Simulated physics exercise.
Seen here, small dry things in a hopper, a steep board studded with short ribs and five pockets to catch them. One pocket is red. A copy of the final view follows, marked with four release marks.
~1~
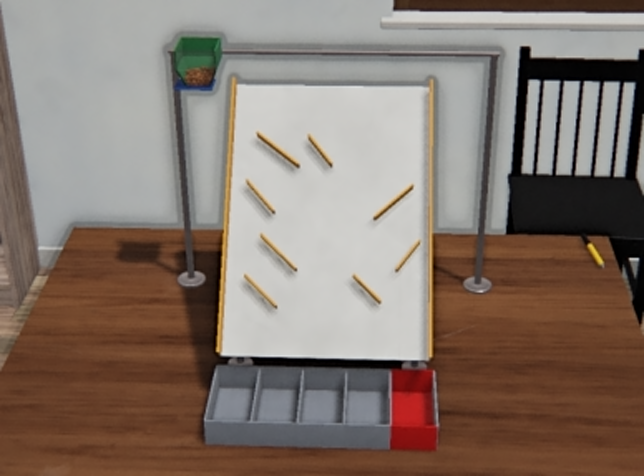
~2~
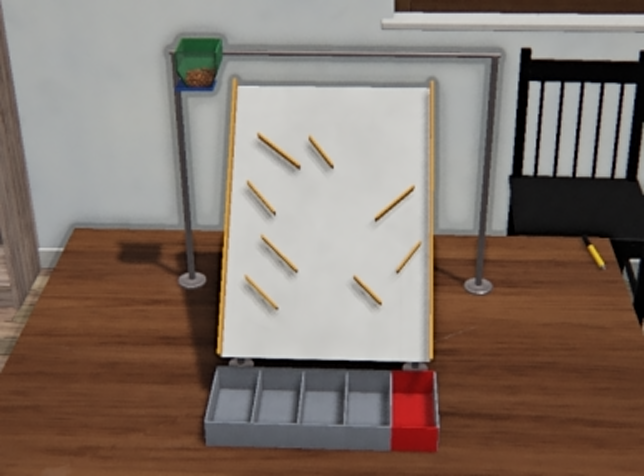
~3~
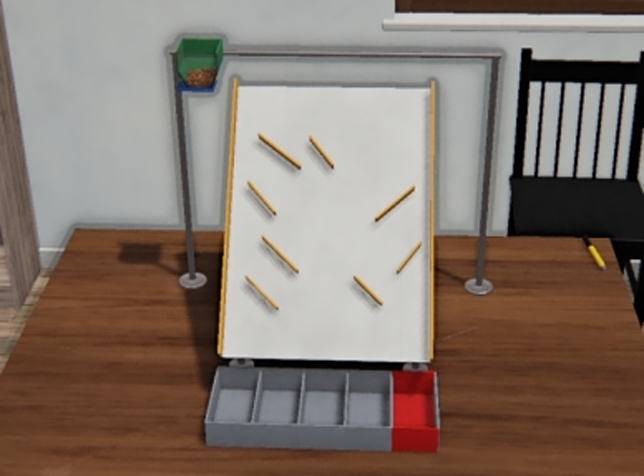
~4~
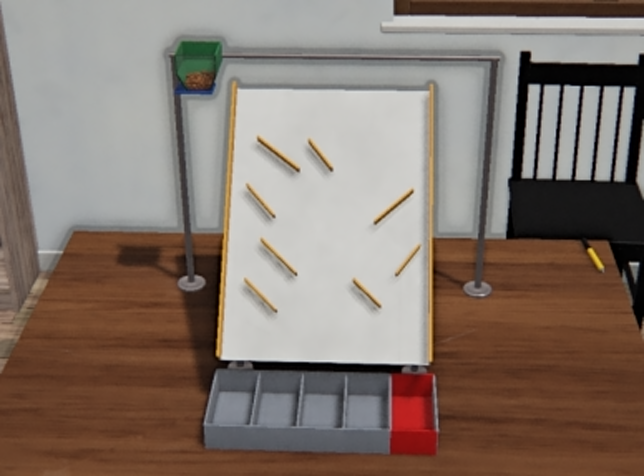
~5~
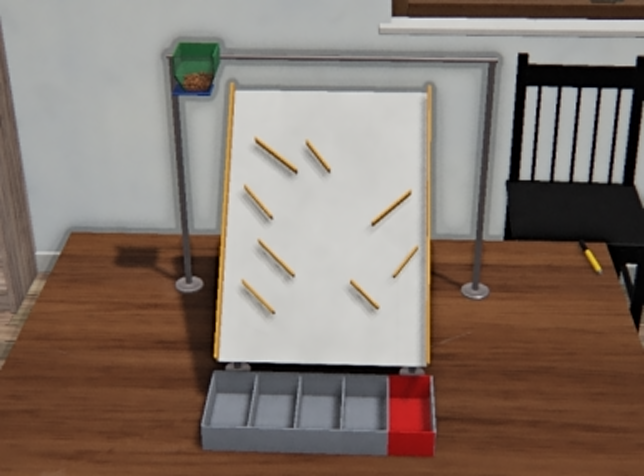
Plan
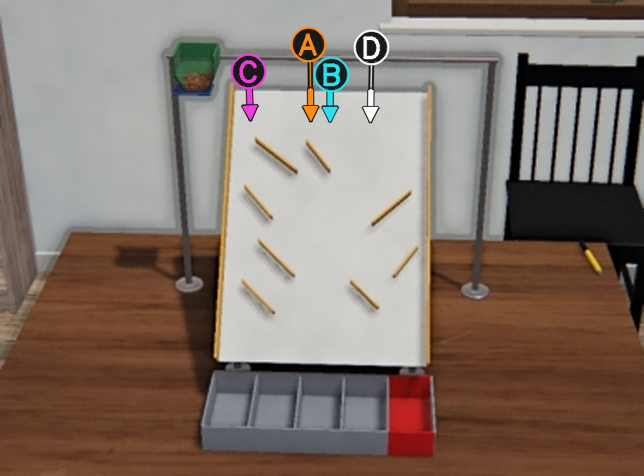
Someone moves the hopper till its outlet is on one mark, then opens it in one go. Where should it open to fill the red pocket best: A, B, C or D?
I would pick mark B.
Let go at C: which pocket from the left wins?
The first from the left.
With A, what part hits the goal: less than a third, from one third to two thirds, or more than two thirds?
Mark A gives from one third to two thirds.
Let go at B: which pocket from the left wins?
The fifth.
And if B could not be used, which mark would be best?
That is mark A.
On the marked copy, mark A meets the board at (310, 115); mark B meets the board at (330, 116); mark C meets the board at (250, 114); mark D meets the board at (370, 116).
For mark A, about half in the red pocket, about a third in other pockets, a small part outside the box.
For mark B, most in the red pocket, about a quarter in other pockets, a stray few outside the box.
For mark C, a small part in the red pocket, most in other pockets, a small part outside the box.
For mark D, a small part in the red pocket, most in other pockets, a small part outside the box.
